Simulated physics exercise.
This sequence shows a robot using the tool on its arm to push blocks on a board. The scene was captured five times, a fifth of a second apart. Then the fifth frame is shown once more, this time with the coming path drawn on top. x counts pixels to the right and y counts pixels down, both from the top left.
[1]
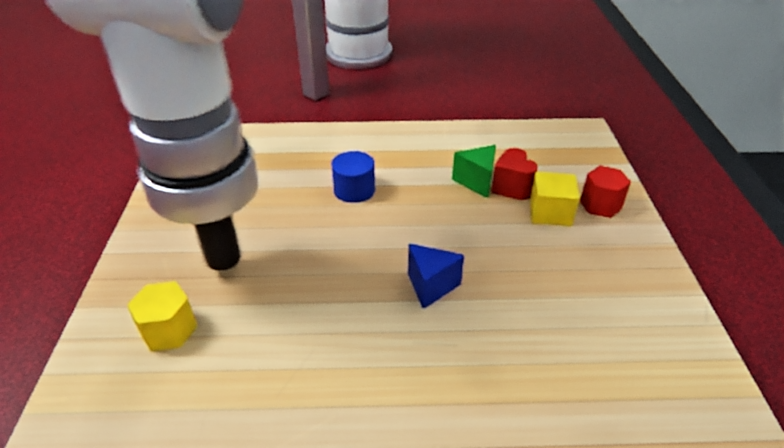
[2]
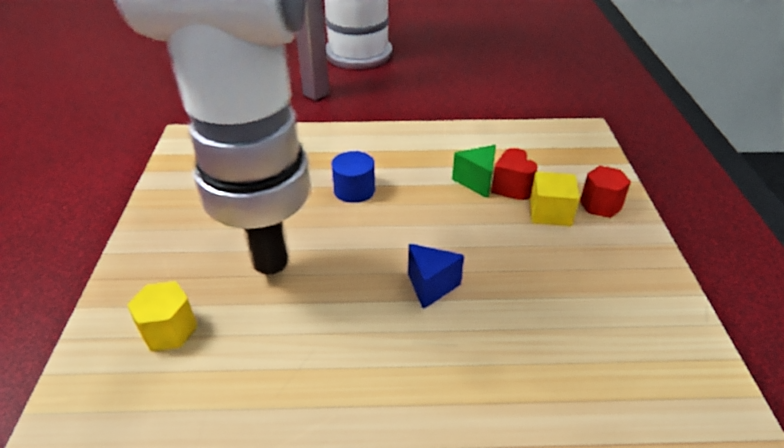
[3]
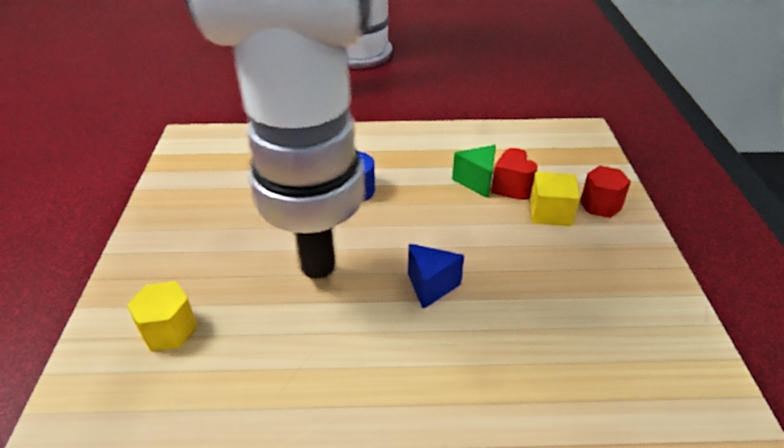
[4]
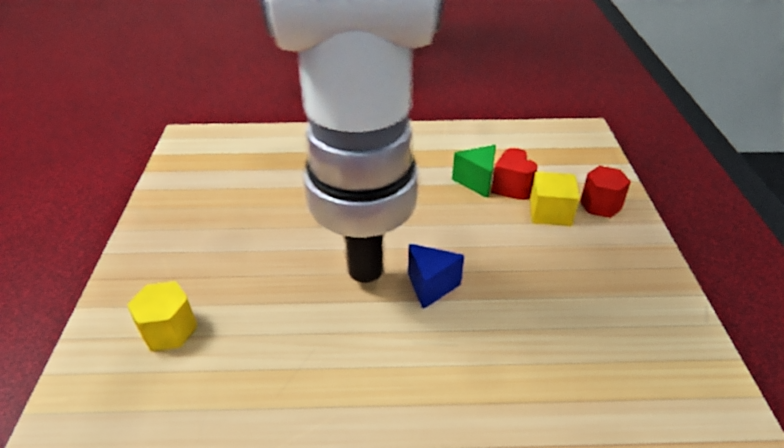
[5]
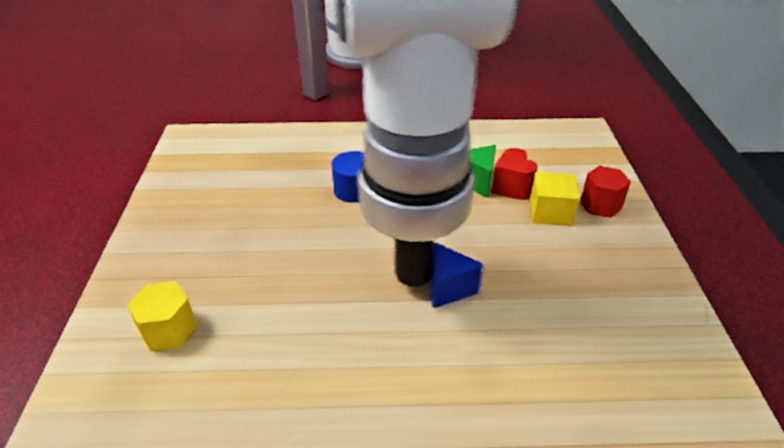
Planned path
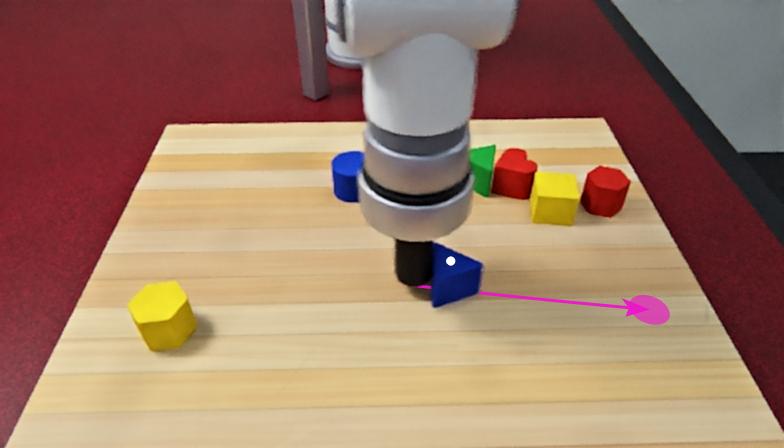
A robot arm with a black tip moves steadily right across a wooden board, passing in front of a blue cylinder, then pushes the blue triangle slightly to the right while the yellow, red and green blocks stay still.
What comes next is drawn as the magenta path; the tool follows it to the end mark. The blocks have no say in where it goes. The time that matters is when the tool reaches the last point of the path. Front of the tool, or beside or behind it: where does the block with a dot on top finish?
The block with a dot on top is leading.
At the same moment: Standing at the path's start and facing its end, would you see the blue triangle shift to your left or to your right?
It heads right.
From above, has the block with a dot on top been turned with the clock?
Yes.
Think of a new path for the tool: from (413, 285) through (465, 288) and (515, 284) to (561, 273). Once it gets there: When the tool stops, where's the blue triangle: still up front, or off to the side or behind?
Slipped loose.
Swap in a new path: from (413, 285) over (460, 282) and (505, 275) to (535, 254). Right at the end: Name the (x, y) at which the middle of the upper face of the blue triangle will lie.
Somewhere near (536, 269).
The line goes in a line from (413, 285) to (649, 310); the dot is on the blue triangle.
The first path, step by step. One third of the way, tool (491, 284); blue triangle (532, 274), turned 20° clockwise.
Two thirds of the way, tool (572, 292); blue triangle (617, 286), turned 35° clockwise.
At the end, tool (654, 299); blue triangle (701, 302), turned 55° clockwise.
